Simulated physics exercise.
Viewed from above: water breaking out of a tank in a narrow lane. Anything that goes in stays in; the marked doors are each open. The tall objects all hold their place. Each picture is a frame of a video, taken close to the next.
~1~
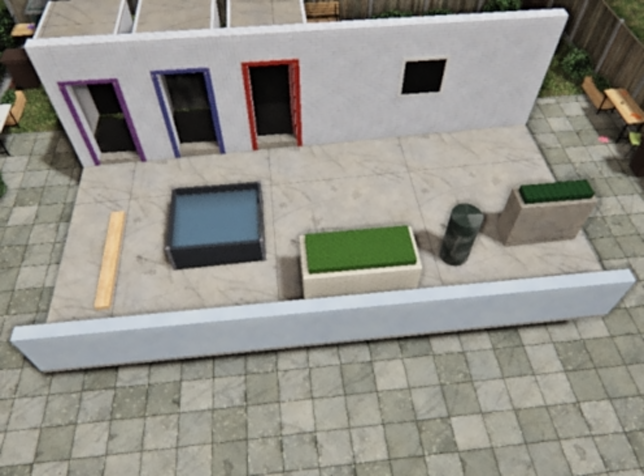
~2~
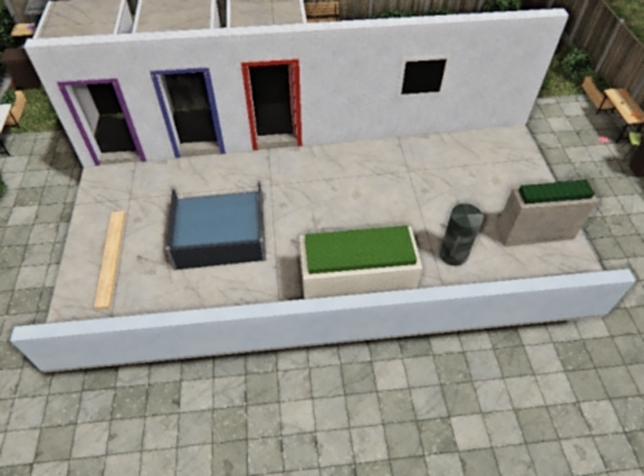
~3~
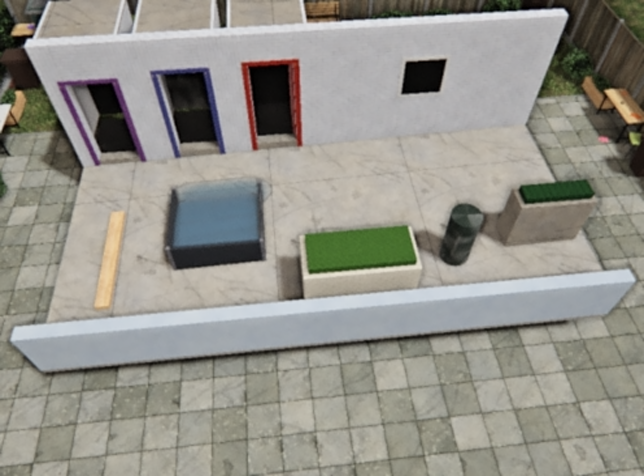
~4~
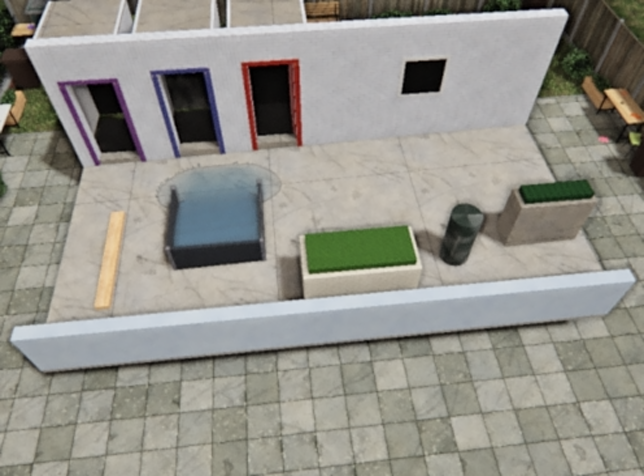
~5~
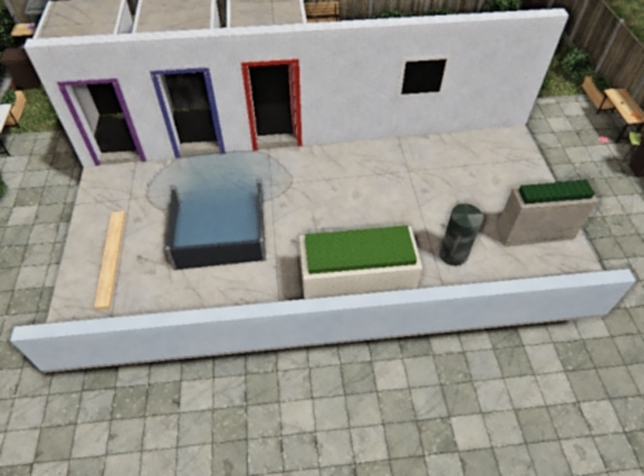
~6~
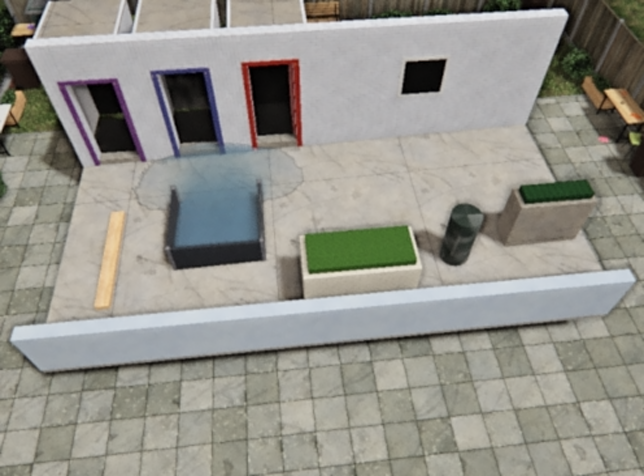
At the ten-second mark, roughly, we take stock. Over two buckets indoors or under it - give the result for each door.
The red door will not top two buckets. The purple door will not top two buckets. The blue door will top two buckets.
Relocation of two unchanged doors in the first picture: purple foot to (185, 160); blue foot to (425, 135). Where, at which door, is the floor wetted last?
That is the door marked blue.
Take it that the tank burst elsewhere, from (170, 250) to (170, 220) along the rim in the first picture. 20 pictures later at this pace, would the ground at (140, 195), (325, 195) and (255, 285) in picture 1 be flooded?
Point by point: Soaked; unwetted; unwetted.
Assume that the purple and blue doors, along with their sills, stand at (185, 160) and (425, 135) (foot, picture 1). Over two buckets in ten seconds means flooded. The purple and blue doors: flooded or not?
The purple one tops the limit, the blue one stays within it.
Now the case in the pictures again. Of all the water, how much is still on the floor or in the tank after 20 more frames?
I'd say around 74 per cent.
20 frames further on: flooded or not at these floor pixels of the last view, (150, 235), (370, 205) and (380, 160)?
First spot not wet, second soaked, third soaked.
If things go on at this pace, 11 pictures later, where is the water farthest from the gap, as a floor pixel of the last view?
I'd say near (380, 139).
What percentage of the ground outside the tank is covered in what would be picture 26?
About 35 %.
A moment on, water covers 15 % of the floor; the red door wet at the sill, nothing in, the purple door wet at the sill, nothing in, the blue door over two buckets in.
Next, water covers 20 % of the floor; the red door wet at the sill, nothing in, the purple door wet at the sill, nothing in, the blue door far over two buckets in.
Then, water covers 35 % of the floor; the red door wet at the sill, nothing in, the purple door wet at the sill, nothing in, the blue door far over two buckets in.
Later, water covers 55 % of the floor; the red door wet at the sill, nothing in, the purple door wet at the sill, nothing in, the blue door far over two buckets in.
In the end, water covers 25 % of the floor; the red door wet at the sill, nothing in, the purple door wet at the sill, nothing in, the blue door far over two buckets in.
